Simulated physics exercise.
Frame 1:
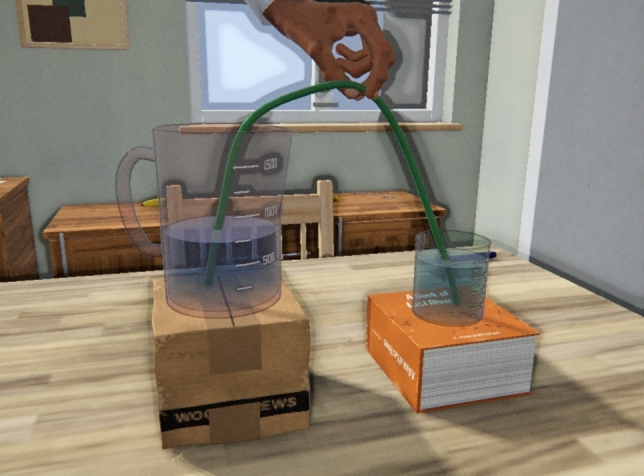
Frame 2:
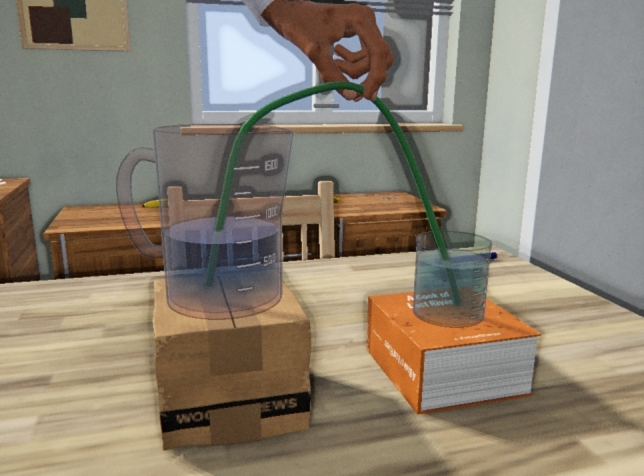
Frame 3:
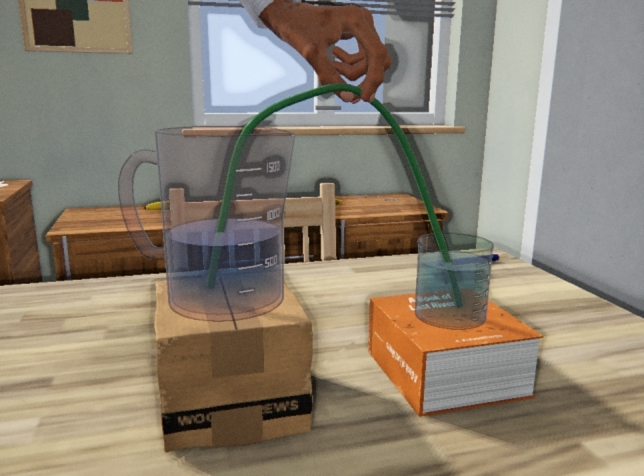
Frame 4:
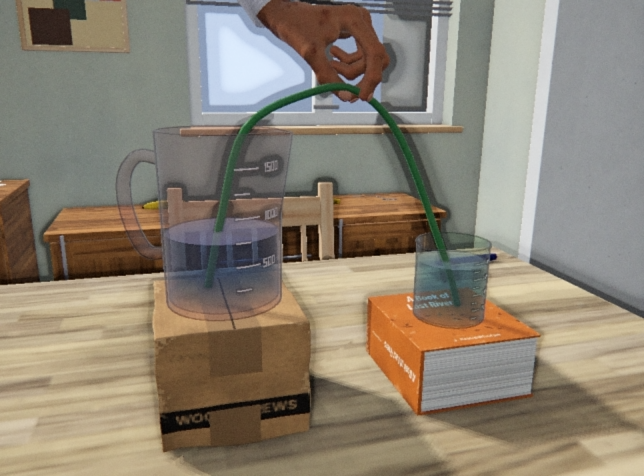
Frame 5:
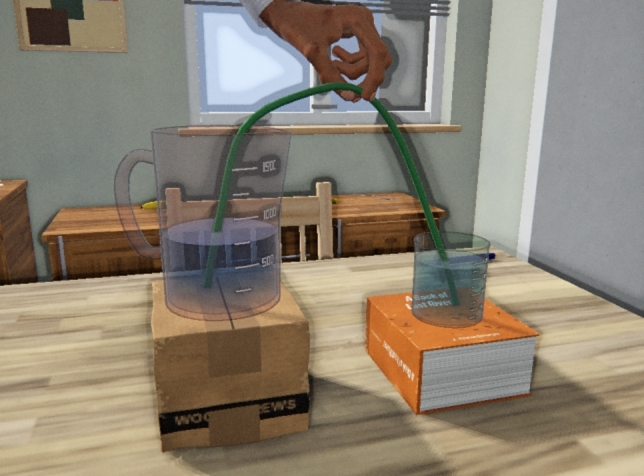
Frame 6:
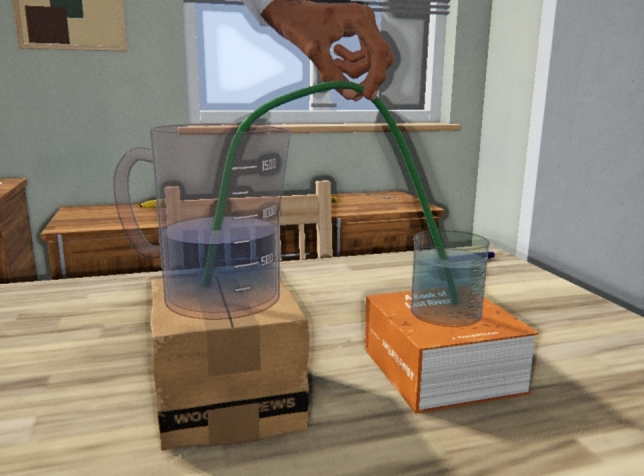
On a wooden table, fingers pinch a green hose linking a jug and a beaker, nearly motionless.
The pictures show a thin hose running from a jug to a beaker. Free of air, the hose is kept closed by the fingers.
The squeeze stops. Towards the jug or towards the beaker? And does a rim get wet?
Note: Flow right-bound, and the receiver overfills.
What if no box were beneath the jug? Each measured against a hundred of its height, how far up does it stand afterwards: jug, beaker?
Levels in order: 55 %, 20 %.
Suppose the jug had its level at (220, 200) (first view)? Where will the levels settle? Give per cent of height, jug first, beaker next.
Final levels: Approx. 25 % and 100 %.
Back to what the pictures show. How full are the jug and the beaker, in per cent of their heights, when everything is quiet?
In order: 25 %, then 100 %.
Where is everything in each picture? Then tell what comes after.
In the first frame, the hose is pinched; jug (222, 212) about a third full, up on the box; beaker (450, 275) about three quarters full, up on the book.
In the second frame, nothing flows; jug about a third full, surface at (223, 230); beaker about three quarters full, surface at (453, 259).
In the third frame, fingers on the hose; jug (224, 215) about a third full; beaker (453, 278) about three quarters full.
In the fourth frame, still shut; jug about a third full, surface at (223, 231); beaker about three quarters full, surface at (452, 260).
In the fifth frame, the hose is pinched; jug (221, 214) about a third full, up on the box; beaker (450, 277) about three quarters full, up on the book.
In the sixth frame, nothing flows; jug about a third full, surface at (221, 230); beaker about three quarters full, surface at (450, 258).
Soon after, the jug is about a third full; the beaker is nearly full.
Later, the jug is about a quarter full; the beaker is full to the brim; some has gone over the lower rim.
In the end, the jug is about a quarter full; the beaker is full to the brim; some has gone over the lower rim; the two surfaces are level.
